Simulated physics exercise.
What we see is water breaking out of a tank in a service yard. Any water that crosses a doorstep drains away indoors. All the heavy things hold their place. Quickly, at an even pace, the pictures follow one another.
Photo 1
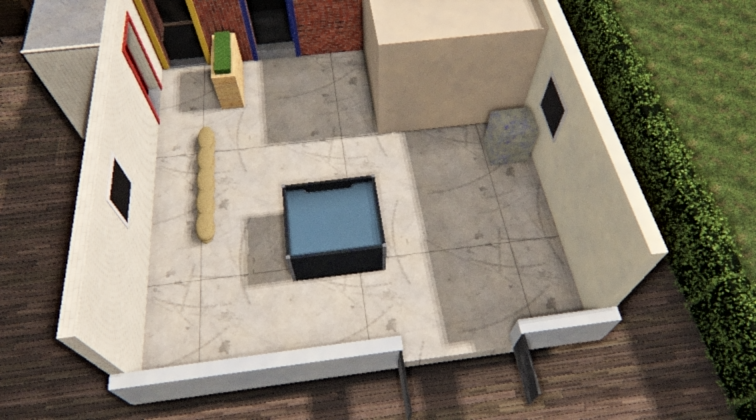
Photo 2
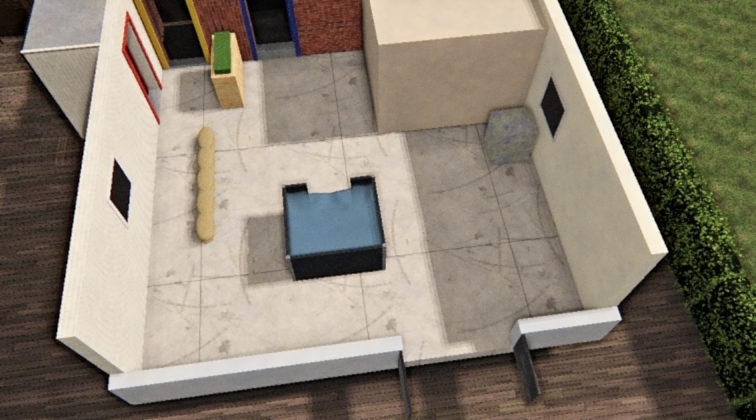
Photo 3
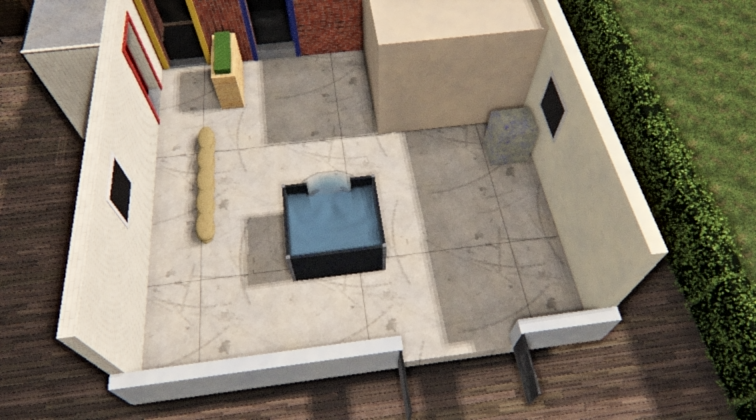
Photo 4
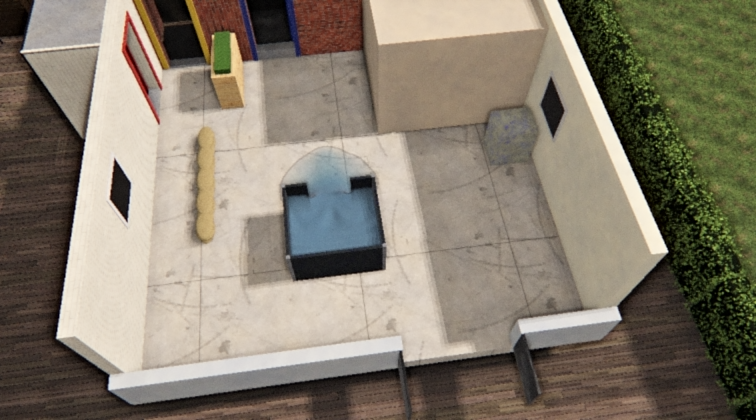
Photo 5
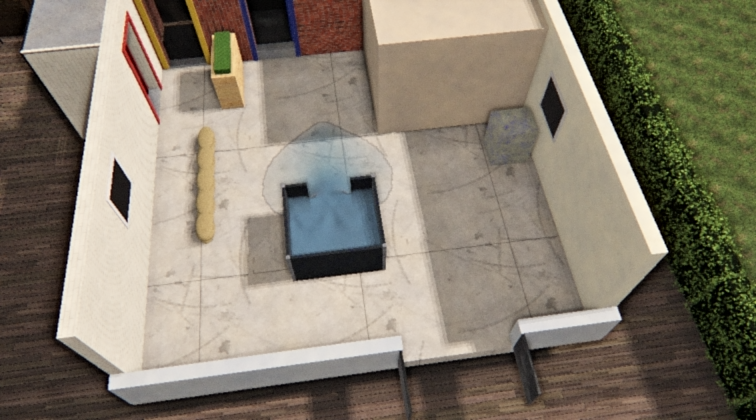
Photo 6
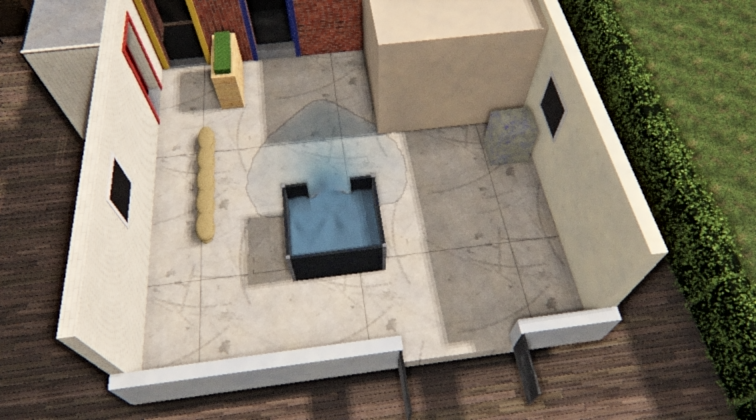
In a walled service yard, water pours from a tank's far side and spreads outward.
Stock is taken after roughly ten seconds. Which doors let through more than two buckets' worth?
The yellow door will allow in an excess. The blue door will allow in no excess. The red door will allow in no excess.
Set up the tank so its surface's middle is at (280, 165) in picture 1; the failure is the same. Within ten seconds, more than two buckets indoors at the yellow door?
Reading - yellow door: Over the line.
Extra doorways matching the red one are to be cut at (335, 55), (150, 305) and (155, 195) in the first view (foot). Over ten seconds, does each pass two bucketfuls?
Taking each in turn: Runs above, then runs below, then runs below.
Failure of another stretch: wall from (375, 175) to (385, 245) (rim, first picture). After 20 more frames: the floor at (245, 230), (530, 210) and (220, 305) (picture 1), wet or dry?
Taken one by one: Unaffected, then sodden, then unaffected.
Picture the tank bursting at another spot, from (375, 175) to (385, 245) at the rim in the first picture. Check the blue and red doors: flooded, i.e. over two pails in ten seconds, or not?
Door check - blue door does not exceed it, red door does not exceed it.
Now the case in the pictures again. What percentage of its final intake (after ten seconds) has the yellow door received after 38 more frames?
Roughly 70 %.
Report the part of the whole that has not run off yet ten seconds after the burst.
About 98 %.
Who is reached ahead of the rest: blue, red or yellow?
The blue door.
A moment on, water covers 30 % of the floor; the yellow door not reached, the blue door wet at the sill, nothing in, the red door not reached.
Next, water covers 35 % of the floor; the yellow door wet at the sill, nothing in, the blue door wet at the sill, nothing in, the red door wet at the sill, nothing in.
Then, water covers 40 % of the floor; the yellow door under two buckets in, the blue door wet at the sill, nothing in, the red door wet at the sill, nothing in.
Later, water covers 55 % of the floor; the yellow door over two buckets in, the blue door wet at the sill, nothing in, the red door wet at the sill, nothing in.
In the end, water covers 90 % of the floor; the yellow door over two buckets in, the blue door wet at the sill, nothing in, the red door wet at the sill, nothing in.
